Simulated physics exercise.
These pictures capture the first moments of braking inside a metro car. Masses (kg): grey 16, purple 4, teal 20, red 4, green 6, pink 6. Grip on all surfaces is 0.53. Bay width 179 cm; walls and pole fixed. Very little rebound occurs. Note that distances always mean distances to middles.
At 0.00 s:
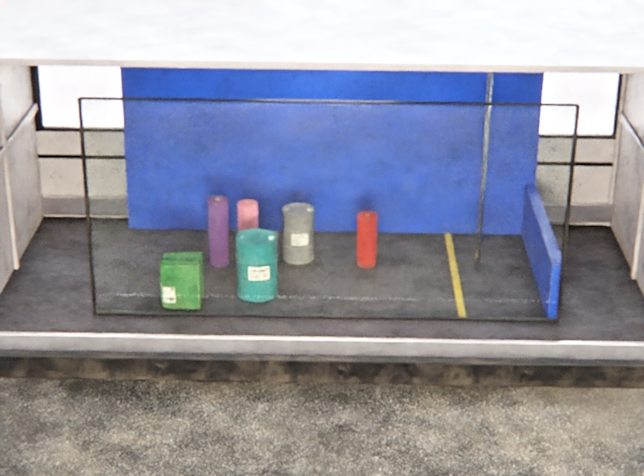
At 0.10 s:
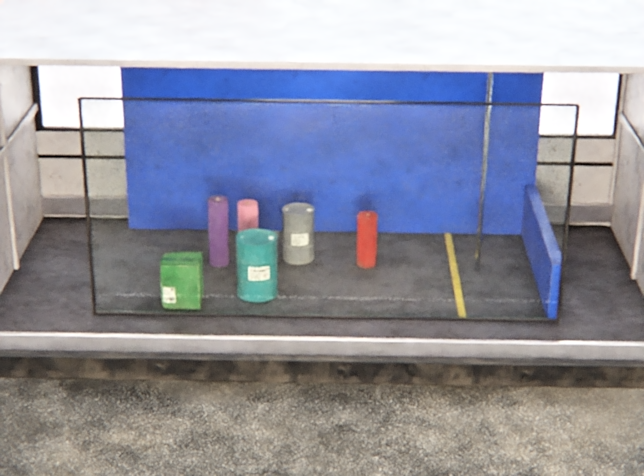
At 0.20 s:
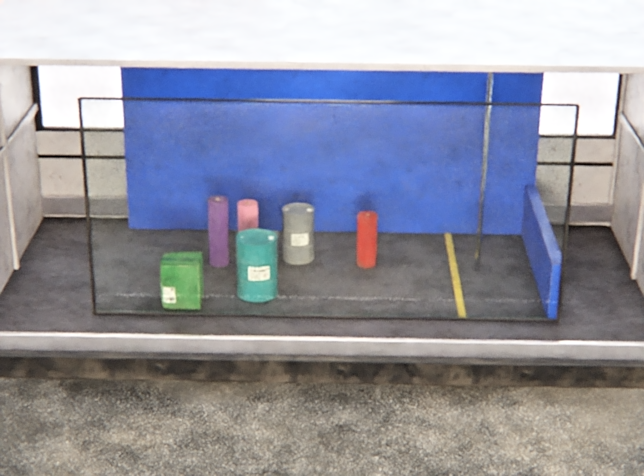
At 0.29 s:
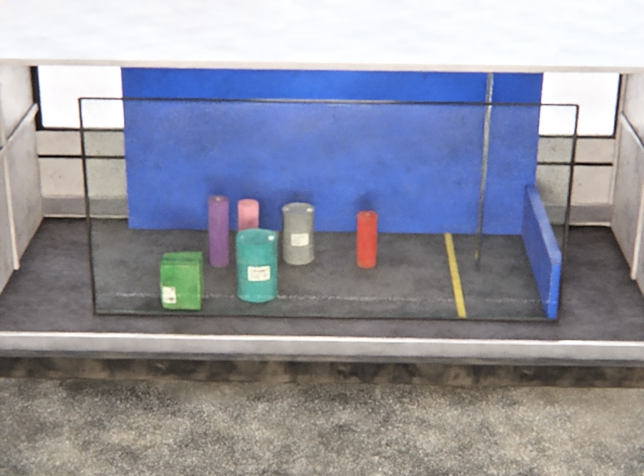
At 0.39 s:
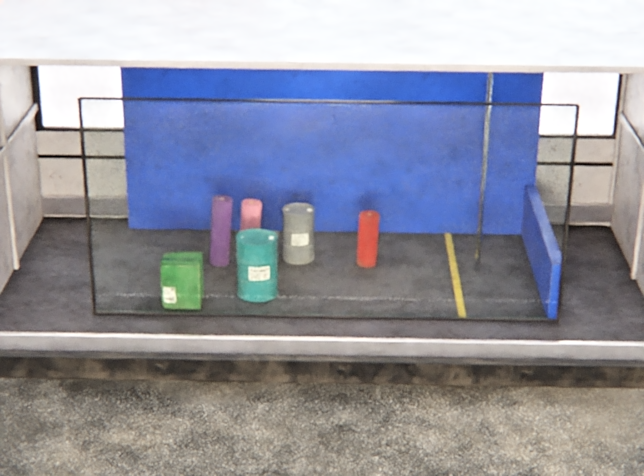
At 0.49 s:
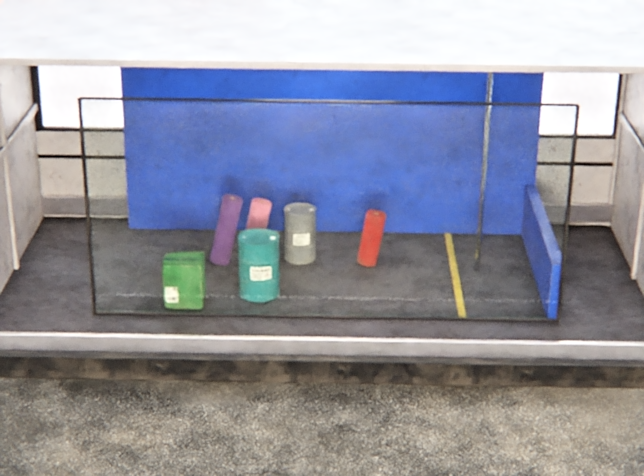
Upright rolls and canisters standing still behind a clear panel, then the purple, pink and red rolls tilting slightly right.
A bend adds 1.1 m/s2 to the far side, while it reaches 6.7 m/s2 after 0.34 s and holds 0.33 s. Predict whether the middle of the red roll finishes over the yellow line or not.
I expect it to come to rest behind the line.
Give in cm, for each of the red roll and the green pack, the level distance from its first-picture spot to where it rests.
Red roll 60 and green pack 25.
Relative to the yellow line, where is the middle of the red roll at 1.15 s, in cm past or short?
It sits around 20 cm short of the mark.
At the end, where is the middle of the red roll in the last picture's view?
(432, 252).
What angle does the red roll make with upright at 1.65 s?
About 90 degrees.
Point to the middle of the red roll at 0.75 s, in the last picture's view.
Roughly (403, 246).
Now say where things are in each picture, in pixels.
The first frame shows red roll (367, 239), green pack (182, 280), pink roll (248, 234), yellow line (462, 312).
The second frame shows red roll (367, 239), green pack (182, 281), pink roll (248, 234).
The third frame shows red roll (367, 239), green pack (182, 281), pink roll (248, 234).
The fourth frame shows red roll (367, 239), green pack (182, 281), pink roll (248, 234).
The fifth frame shows red roll (368, 239), green pack (182, 280), pink roll (250, 234).
The sixth frame shows red roll (372, 238), green pack (184, 280), pink roll (255, 233), yellow line (462, 312).
After 0.75 s the red roll is 46 cm short of the yellow line, tilted 75°, near (403, 246) in the last picture's view; the green pack 224 cm short of the yellow line, tilted 0°.
After 1.15 s the red roll is 19 cm short of the yellow line, tilted 90°, near (432, 252) in the last picture's view.
After 1.65 s the red roll is 19 cm short of the yellow line, tilted 90°, near (432, 252) in the last picture's view; the green pack 212 cm short of the yellow line, tilted 0°.
After 3.0 s, purple roll stops short of the yellow line; teal drum stops short of the yellow line; red roll stops short of the yellow line; green pack stops short of the yellow line; pink roll stops short of the yellow line.
